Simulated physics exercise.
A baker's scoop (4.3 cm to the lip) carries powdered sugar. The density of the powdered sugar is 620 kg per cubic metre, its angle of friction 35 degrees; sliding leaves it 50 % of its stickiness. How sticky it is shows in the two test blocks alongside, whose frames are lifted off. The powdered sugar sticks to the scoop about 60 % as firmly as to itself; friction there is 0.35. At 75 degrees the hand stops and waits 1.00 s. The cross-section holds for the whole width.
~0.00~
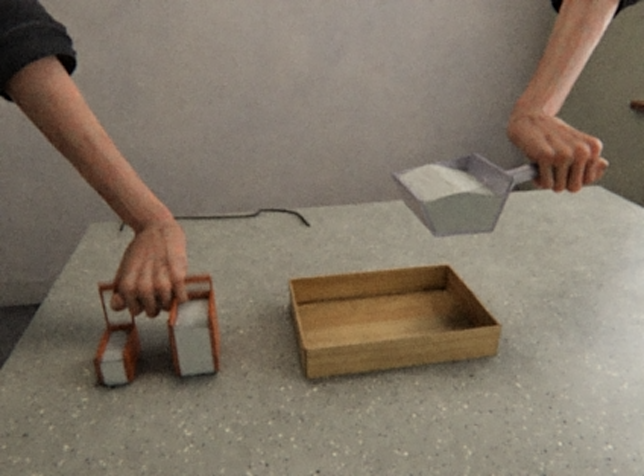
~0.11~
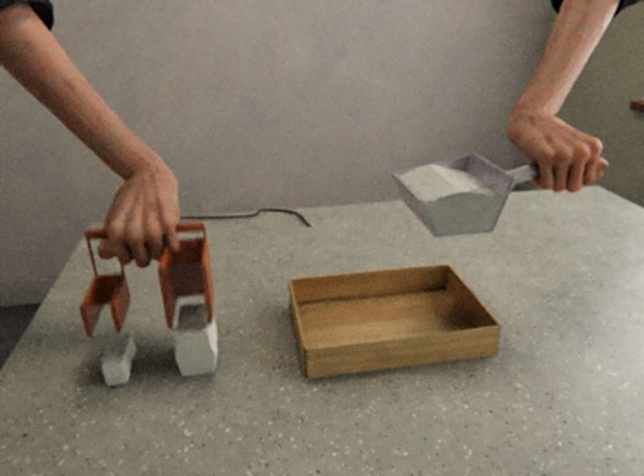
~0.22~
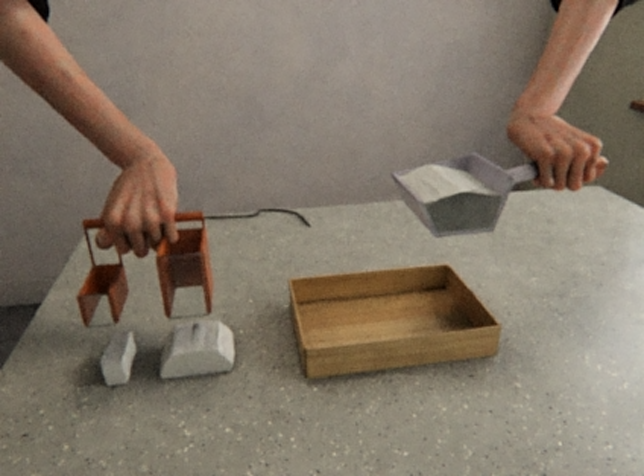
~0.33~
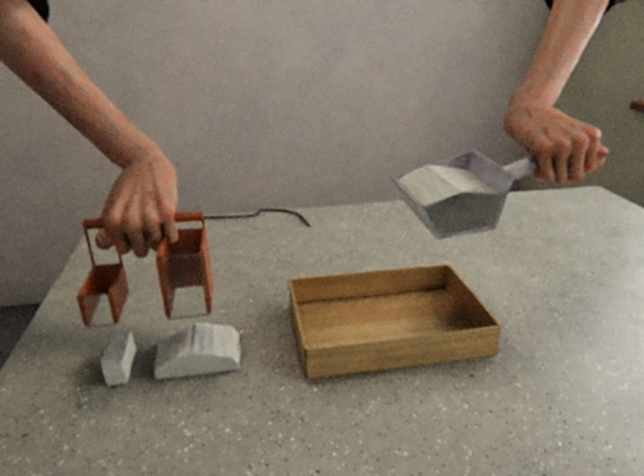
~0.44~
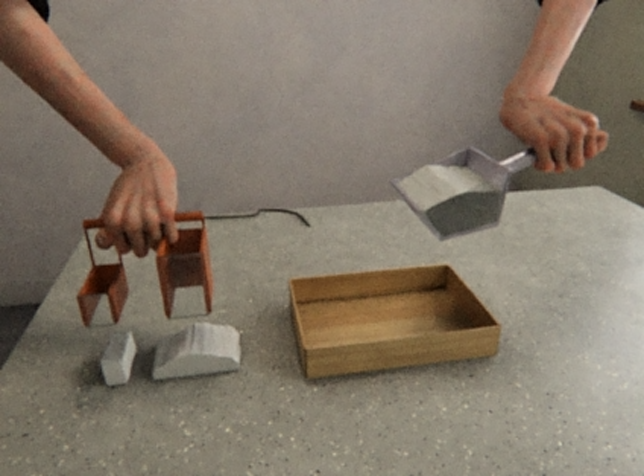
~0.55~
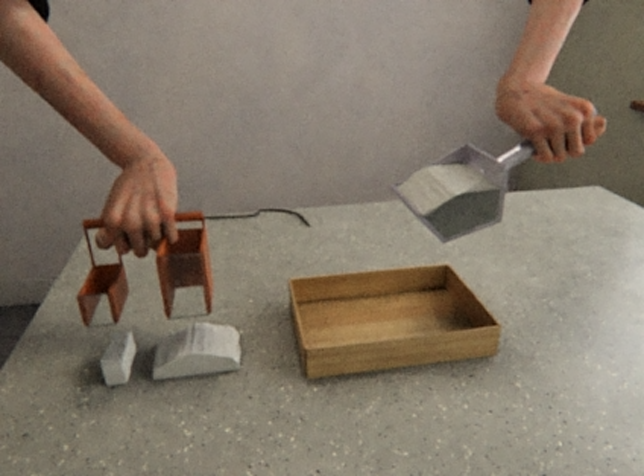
The clip shows one hand lifting a joined pair of orange holders off two white powder blocks, the larger of which slumps into a low mound, while another hand gradually tilts a powder-filled scoop above an empty wooden tray.
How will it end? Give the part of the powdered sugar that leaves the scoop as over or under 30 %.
Expect over 30 %.
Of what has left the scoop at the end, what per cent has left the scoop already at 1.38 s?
Some 0 per cent.
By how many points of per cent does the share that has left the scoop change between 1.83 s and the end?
About 16 %.
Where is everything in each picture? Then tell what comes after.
In the first picture, lip at (423, 201), tilt 0 degrees; top of the powdered sugar at (465, 191); blocks stand 3.4 cm, 7.1 cm (left to right).
In the second picture, lip at (423, 201), tilt 0 degrees; top of the powdered sugar at (465, 191); blocks stand 3.4 cm, 6.4 cm (left to right).
In the third picture, lip at (423, 202), tilt 1 degrees; top of the powdered sugar at (466, 191); blocks stand 3.4 cm, 3.7 cm (left to right).
In the fourth picture, lip at (422, 205), tilt 5 degrees; top of the powdered sugar at (461, 192); blocks stand 3.4 cm, 3.3 cm (left to right).
In the fifth picture, lip at (421, 210), tilt 11 degrees; top of the powdered sugar at (471, 192); blocks stand 3.4 cm, 3.3 cm (left to right).
In the sixth picture, lip at (421, 215), tilt 17 degrees; top of the powdered sugar at (491, 190); blocks stand 3.4 cm, 3.3 cm (left to right).
After 0.93 s, the scoop is at 38 degrees and 0 % has left it.
After 1.38 s, the scoop is at 63 degrees and 0 % has left it.
After 1.83 s, the scoop is at 75 degrees and 49 % has left it.
After 2.28 s, the scoop is at 75 degrees and 65 % has left it.
After 2.61 s, at the end, the scoop is at 75 degrees and 65 % has left it.
